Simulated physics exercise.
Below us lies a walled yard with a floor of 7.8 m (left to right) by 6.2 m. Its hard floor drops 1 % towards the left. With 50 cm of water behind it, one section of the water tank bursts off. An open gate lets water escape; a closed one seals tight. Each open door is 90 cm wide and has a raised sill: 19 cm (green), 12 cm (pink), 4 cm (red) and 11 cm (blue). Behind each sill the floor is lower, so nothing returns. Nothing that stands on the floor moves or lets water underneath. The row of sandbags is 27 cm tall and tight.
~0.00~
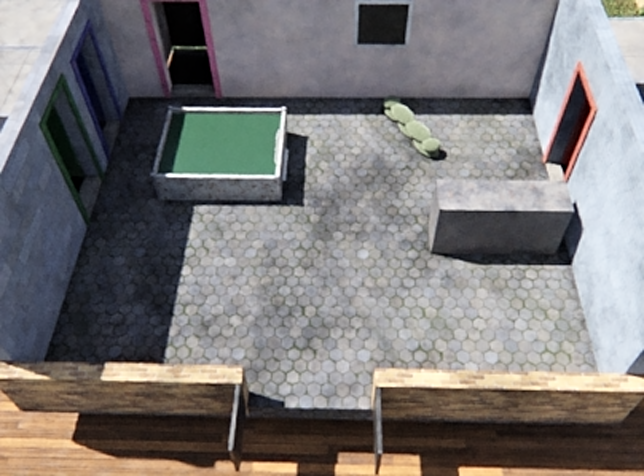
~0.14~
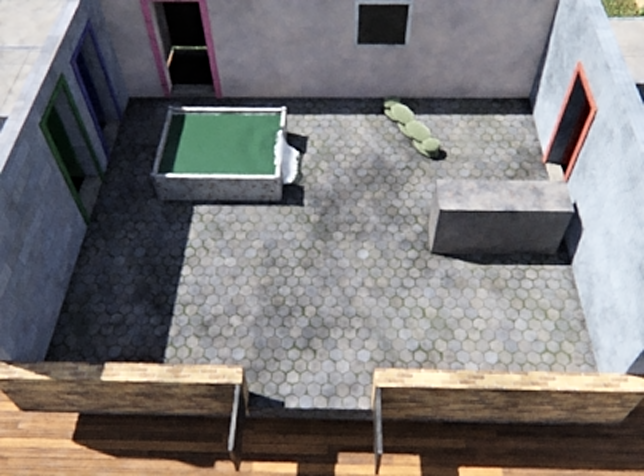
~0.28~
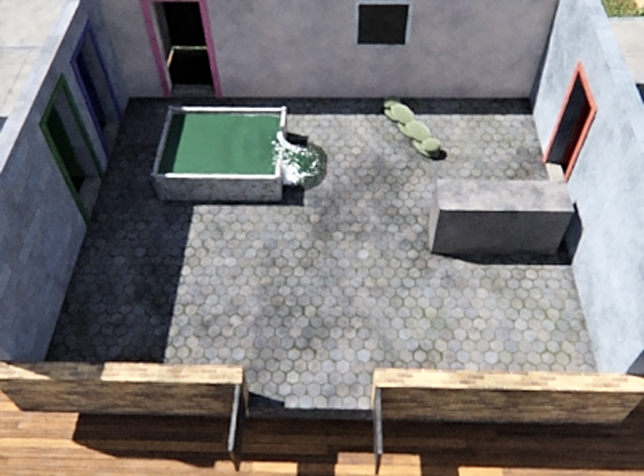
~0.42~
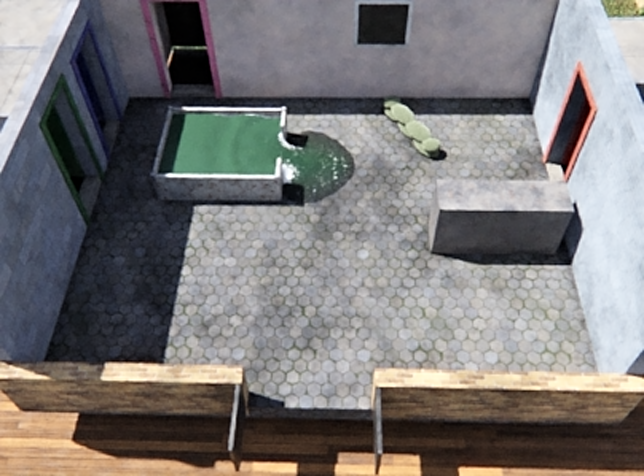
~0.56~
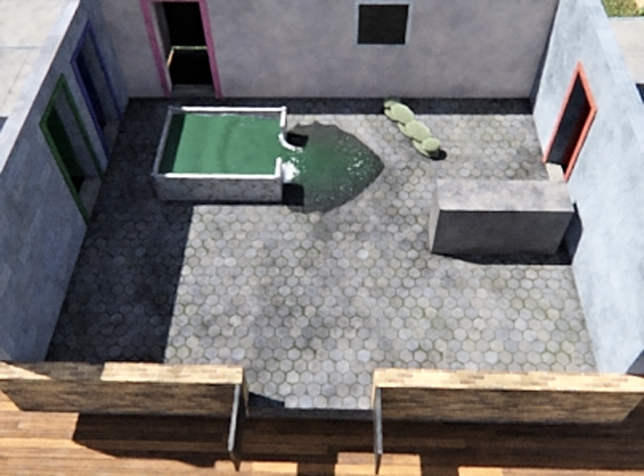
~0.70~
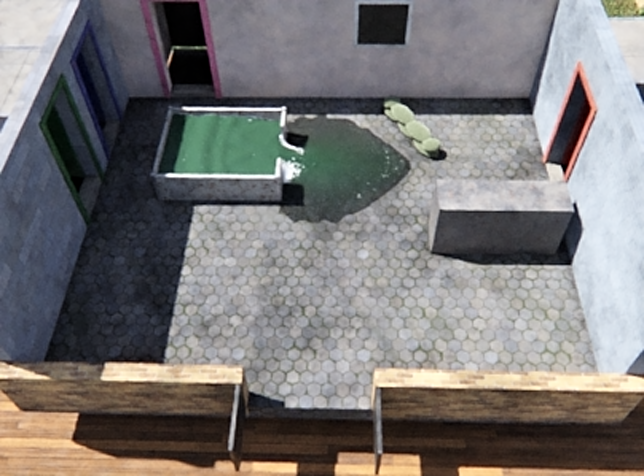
At first, green water sits still in a pale-walled tank at the upper left of a walled, paved yard. Then a section of the tank's right side bursts off and white, foaming water pours through the gap. A dark green pool spreads rightward across the paving, reaching close to the grey block.
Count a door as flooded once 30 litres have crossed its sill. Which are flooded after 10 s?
The water let in: At the green door it stays under the limit; at the pink door it keeps below the limit; at the red door it exceeds the limit; at the blue door it does not reach the limit.
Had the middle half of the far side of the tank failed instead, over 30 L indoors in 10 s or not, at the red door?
Against that limit: Red not over.
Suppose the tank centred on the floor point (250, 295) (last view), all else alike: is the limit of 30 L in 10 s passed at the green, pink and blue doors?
Then: Green not over, pink below, blue under.
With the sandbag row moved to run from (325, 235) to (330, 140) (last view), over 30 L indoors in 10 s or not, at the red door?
Against that limit: Red not over.
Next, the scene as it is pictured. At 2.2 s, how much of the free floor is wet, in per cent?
About 25 per cent.
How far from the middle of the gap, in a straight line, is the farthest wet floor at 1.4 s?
About 3.8 m.
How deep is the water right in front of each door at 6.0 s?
Depths in cm: Green 0, pink 2, red 9, blue 1.
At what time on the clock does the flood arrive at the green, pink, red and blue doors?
Arrival: Green 8.5 s, pink 4.5 s, red 2.0 s, blue 6.0 s.
After 1.4 s water covers 15 % of the floor and is deepest (30 cm) near (287, 165); green door not reached, pink door not reached, red door not reached, blue door not reached.
After 2.2 s water covers 25 % of the floor and is deepest (25 cm) near (287, 165); green door not reached, pink door not reached, red door 7 cm at the sill, 0 L in, blue door not reached.
After 3.5 s water covers 35 % of the floor and is deepest (20 cm) near (553, 213); green door not reached, pink door not reached, red door 11 cm at the sill, 23 L in, blue door not reached.
After 6.0 s water covers 50 % of the floor and is deepest (12 cm) near (287, 165); green door not reached, pink door 2 cm at the sill, 0 L in, red door 9 cm at the sill, 65 L in, blue door not reached.
After 10.0 s water covers 70 % of the floor and is deepest (10 cm) near (404, 112); green door 2 cm at the sill, 0 L in, pink door 3 cm at the sill, 0 L in, red door 5 cm at the sill, 91 L in, blue door 5 cm at the sill, 0 L in.
